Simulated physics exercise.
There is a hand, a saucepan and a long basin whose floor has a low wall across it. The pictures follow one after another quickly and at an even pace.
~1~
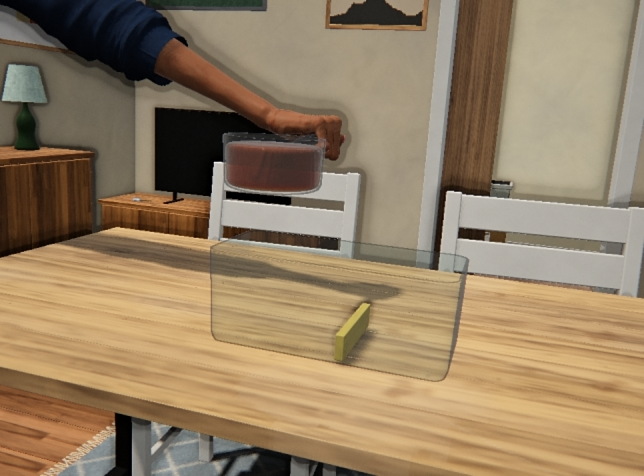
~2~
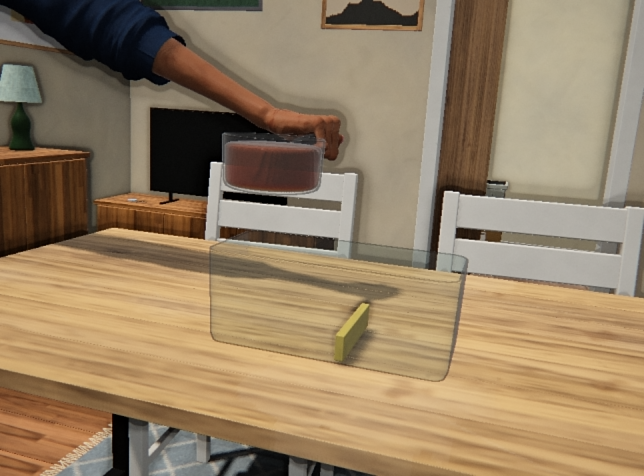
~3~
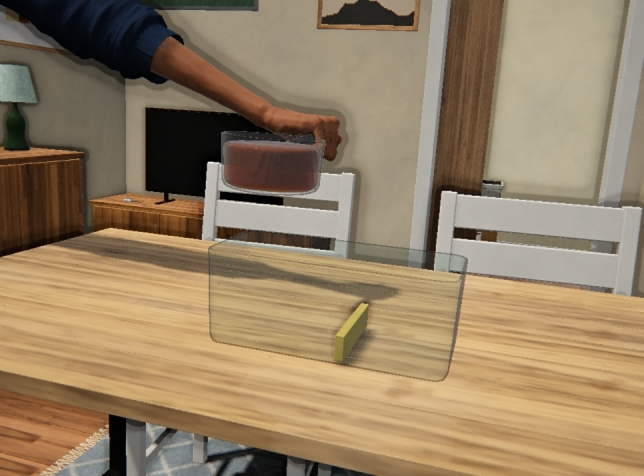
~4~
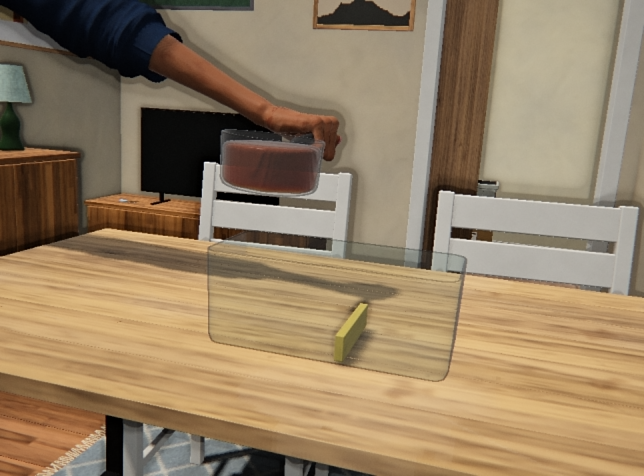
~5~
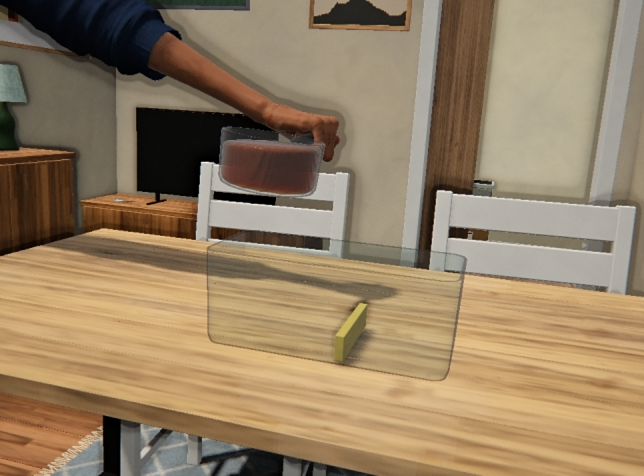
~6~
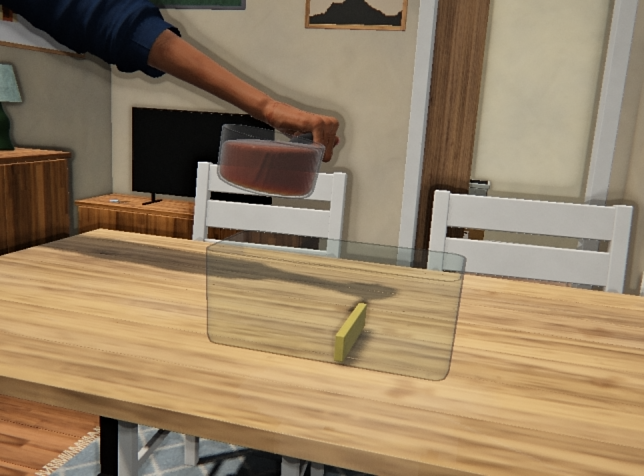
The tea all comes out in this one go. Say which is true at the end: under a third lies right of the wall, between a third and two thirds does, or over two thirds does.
Middle range.
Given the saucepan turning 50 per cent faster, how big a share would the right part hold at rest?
I'd estimate some 55 percent.
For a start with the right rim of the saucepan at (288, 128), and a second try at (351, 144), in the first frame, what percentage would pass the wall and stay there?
Estimate, in order: 10 and 85 per cent.
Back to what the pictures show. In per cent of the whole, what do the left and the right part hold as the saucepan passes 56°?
About 5 per cent on the left and 10 on the right.
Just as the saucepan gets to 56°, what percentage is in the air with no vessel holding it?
About 25 per cent.
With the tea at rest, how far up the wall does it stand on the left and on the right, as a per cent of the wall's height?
On the left roughly 30, on the right roughly 70.
A moment on, the saucepan is tipped part way and 62 per cent is still to pour, 4 is left of the wall and 10 right of it.
Next, the saucepan is tipped on its side and 14 per cent is still to pour, 19 is left of the wall and 59 right of it.
Then the saucepan is tipped on its side and 2 per cent is still to pour, 38 is left of the wall and 59 right of it.
Later the saucepan is tipped on its side and 0 per cent is still to pour, 41 is left of the wall and 59 right of it.
At rest 41 per cent lies left of the wall, 59 right of it and 0 outside.
